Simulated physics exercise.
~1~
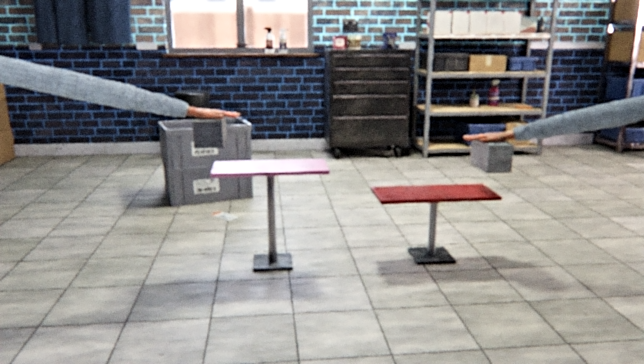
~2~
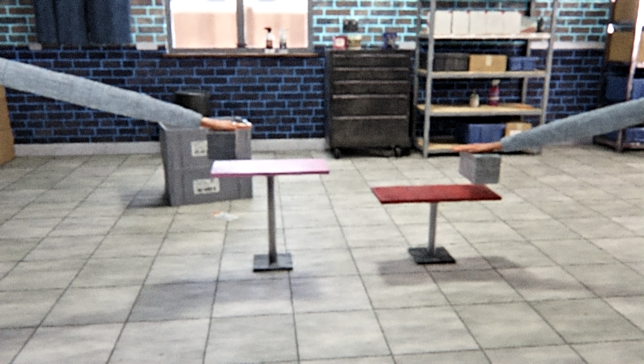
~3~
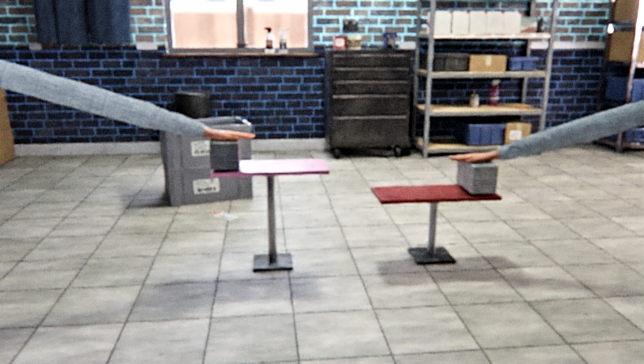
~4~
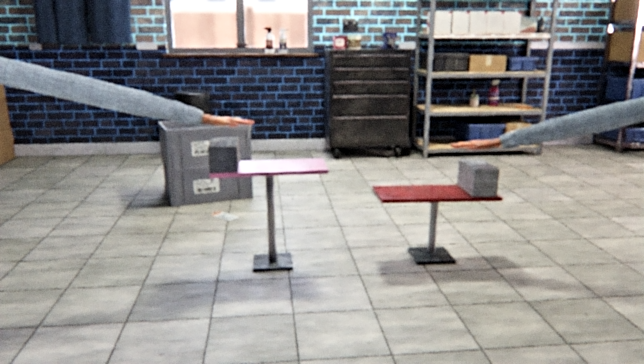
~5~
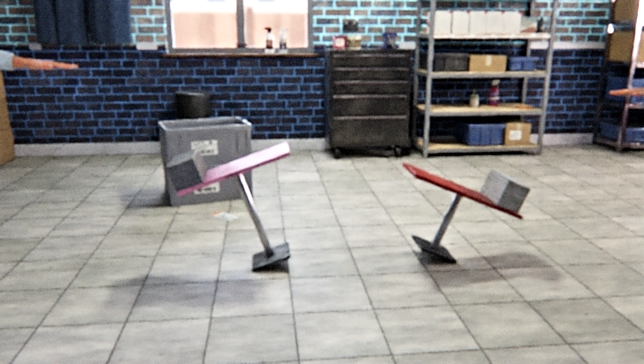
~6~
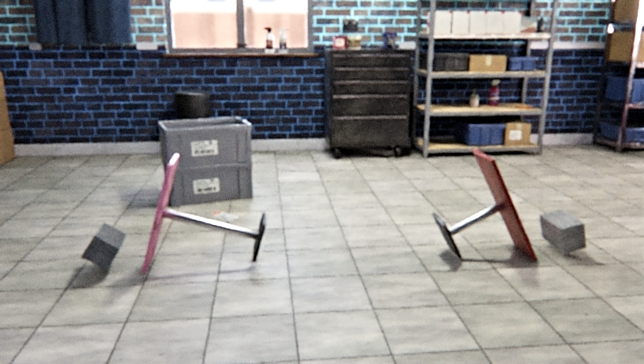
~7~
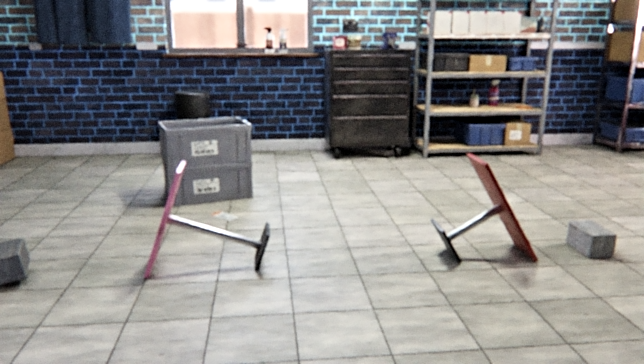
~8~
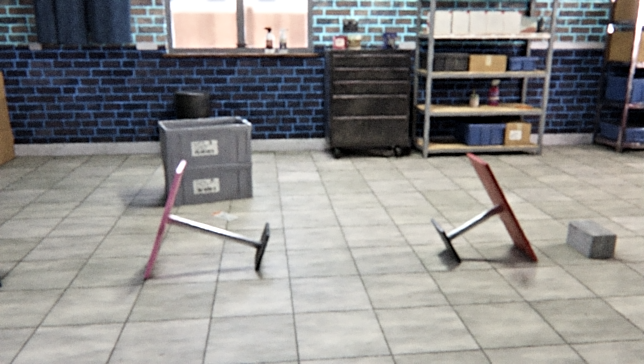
In a workshop with a blue brick wall, two hands set gray blocks on the outer ends of a pink table and a red table, then let go. Both tables toppled outward and stayed down, the left block tumbling out of view.
